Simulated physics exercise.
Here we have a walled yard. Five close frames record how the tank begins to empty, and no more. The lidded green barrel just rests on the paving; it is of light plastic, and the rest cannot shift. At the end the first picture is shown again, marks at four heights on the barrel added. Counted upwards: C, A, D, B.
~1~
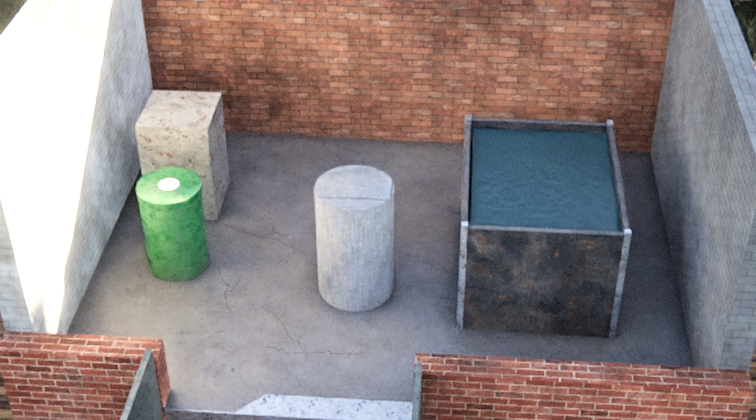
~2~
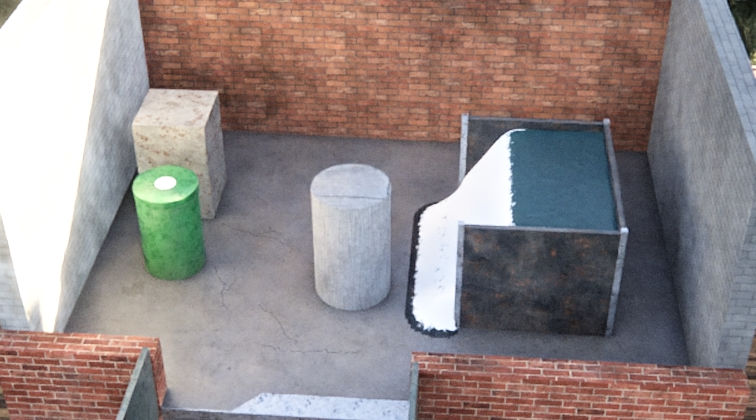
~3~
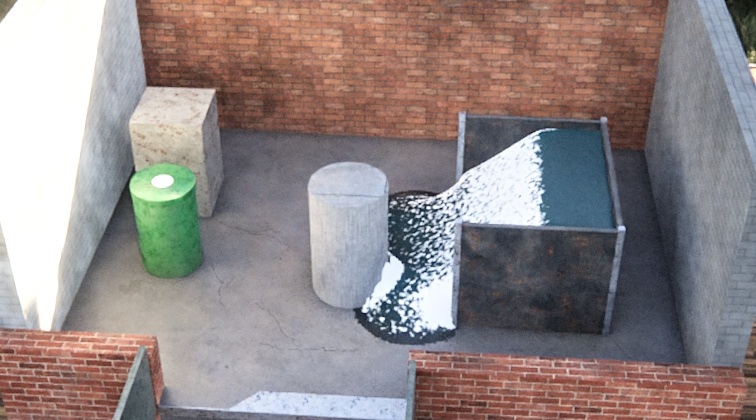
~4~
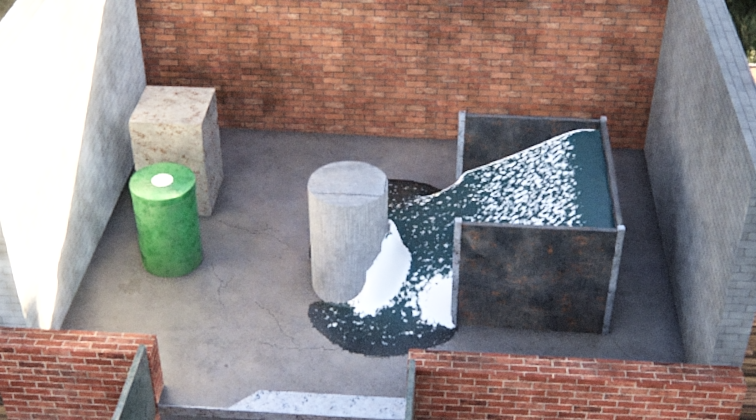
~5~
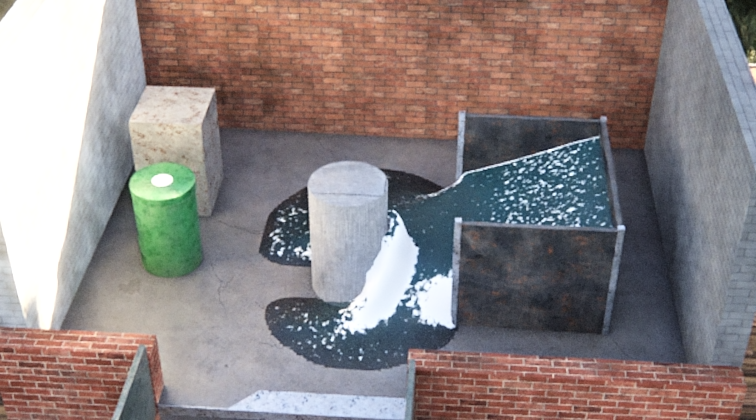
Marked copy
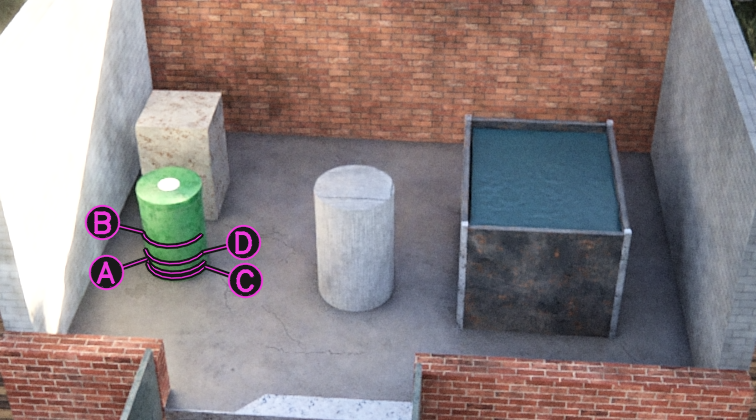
Water pours out of the left side of a dark tank in a walled yard, foams against a pale upright cylinder, and then spreads around both sides of it across the ground, while the green barrel and stone block stay still.
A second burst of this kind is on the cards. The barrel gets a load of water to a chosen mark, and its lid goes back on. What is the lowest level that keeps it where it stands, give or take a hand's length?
Use line B.
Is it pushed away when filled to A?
Yes.
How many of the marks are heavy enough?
One of them.
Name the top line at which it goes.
That is line D.
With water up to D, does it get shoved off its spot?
Yes, that goes wrong.
On the marked copy, A at (170, 273); B at (167, 246); C at (171, 278); D at (169, 263); from the bottom up C, A, D, B.
With A, it is washed out through the gate.
With B, it does not move.
With C, it is pushed about 7 times its own width away.
With D, it is pushed about its own width away.
